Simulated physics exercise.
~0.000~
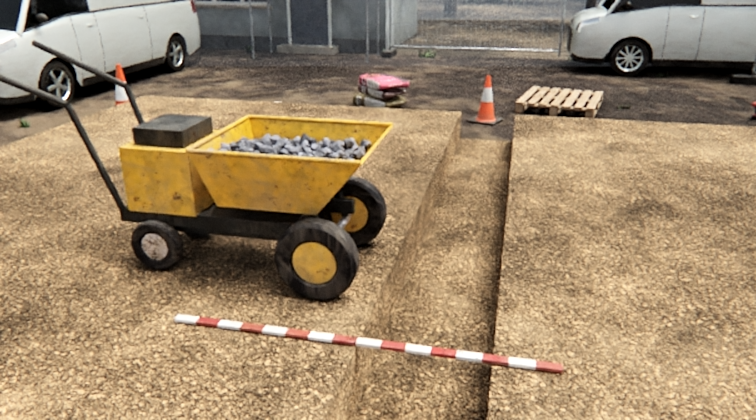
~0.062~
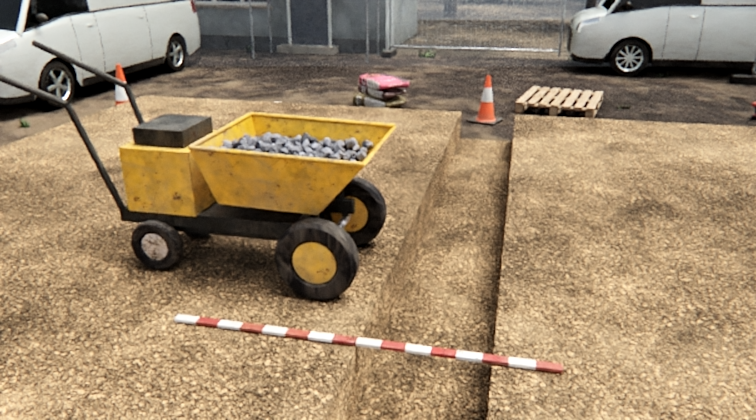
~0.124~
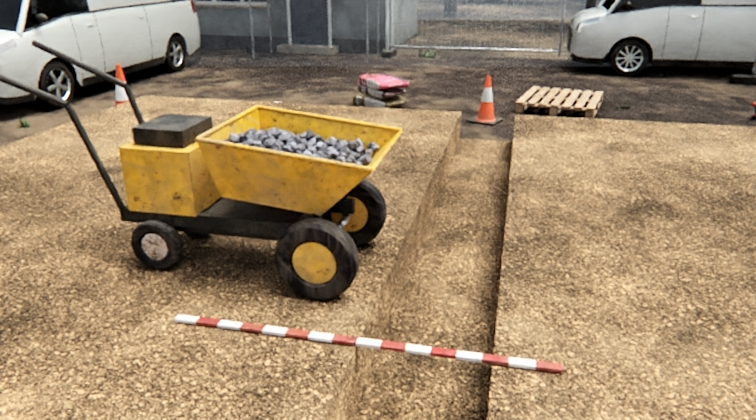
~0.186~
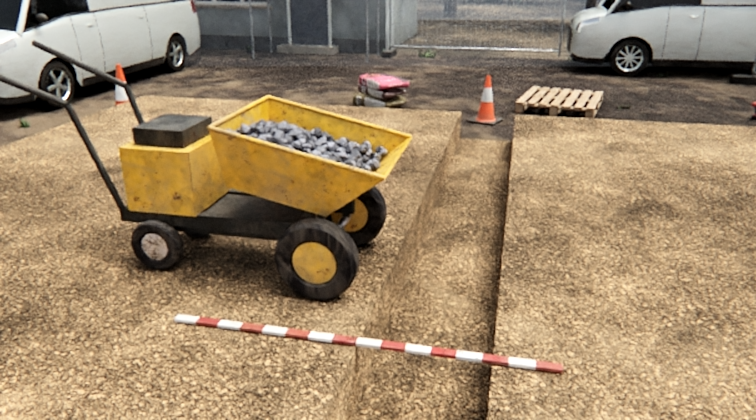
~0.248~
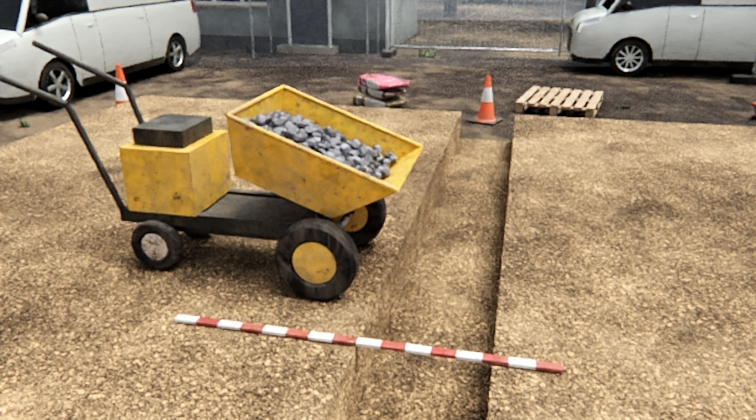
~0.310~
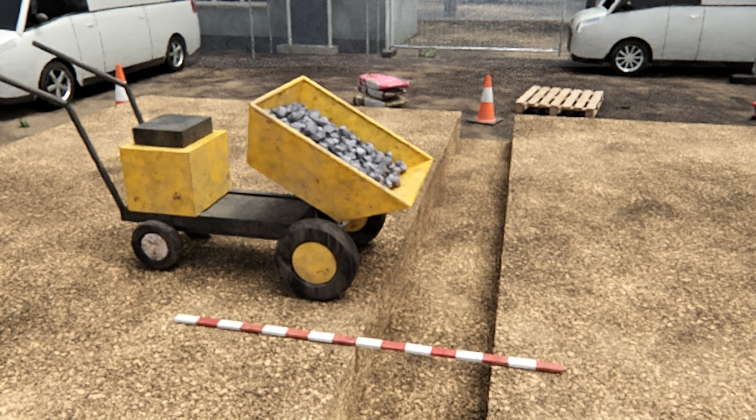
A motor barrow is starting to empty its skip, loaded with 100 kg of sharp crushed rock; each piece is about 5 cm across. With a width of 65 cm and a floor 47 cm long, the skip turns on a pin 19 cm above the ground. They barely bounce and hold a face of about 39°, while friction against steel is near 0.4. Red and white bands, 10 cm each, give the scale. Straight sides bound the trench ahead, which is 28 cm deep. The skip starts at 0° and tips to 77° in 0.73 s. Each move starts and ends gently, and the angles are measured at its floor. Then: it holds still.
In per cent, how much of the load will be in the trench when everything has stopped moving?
Around 93 per cent of it.
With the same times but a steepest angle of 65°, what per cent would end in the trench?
In that case some 55 per cent.
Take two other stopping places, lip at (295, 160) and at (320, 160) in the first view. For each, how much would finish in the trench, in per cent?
It'd be around 100 per cent and after that around 100 per cent.
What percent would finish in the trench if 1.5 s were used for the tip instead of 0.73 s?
Trench share: Approx. 100%.
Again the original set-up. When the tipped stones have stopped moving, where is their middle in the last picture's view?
At about pixel (466, 321) in the last view.
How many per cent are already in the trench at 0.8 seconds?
By that moment, roughly 35 per cent of the load.
After 0.6 s the floor is at 65°; 100 % in the skip; the foremost stones are at (434, 238).
After 0.8 s the floor is at 77°; 63 % in the skip, 36 % in the trench, 1 % past the trench; the foremost stones are at (506, 286).
After 1.2 s the floor is at 77°; 16 % in the skip, 78 % in the trench, 7 % past the trench; the foremost stones are at (580, 281).
After 3.1 s the floor is at 77°; 0 % in the skip, 93 % in the trench, 7 % past the trench; the foremost stones are at (593, 273).
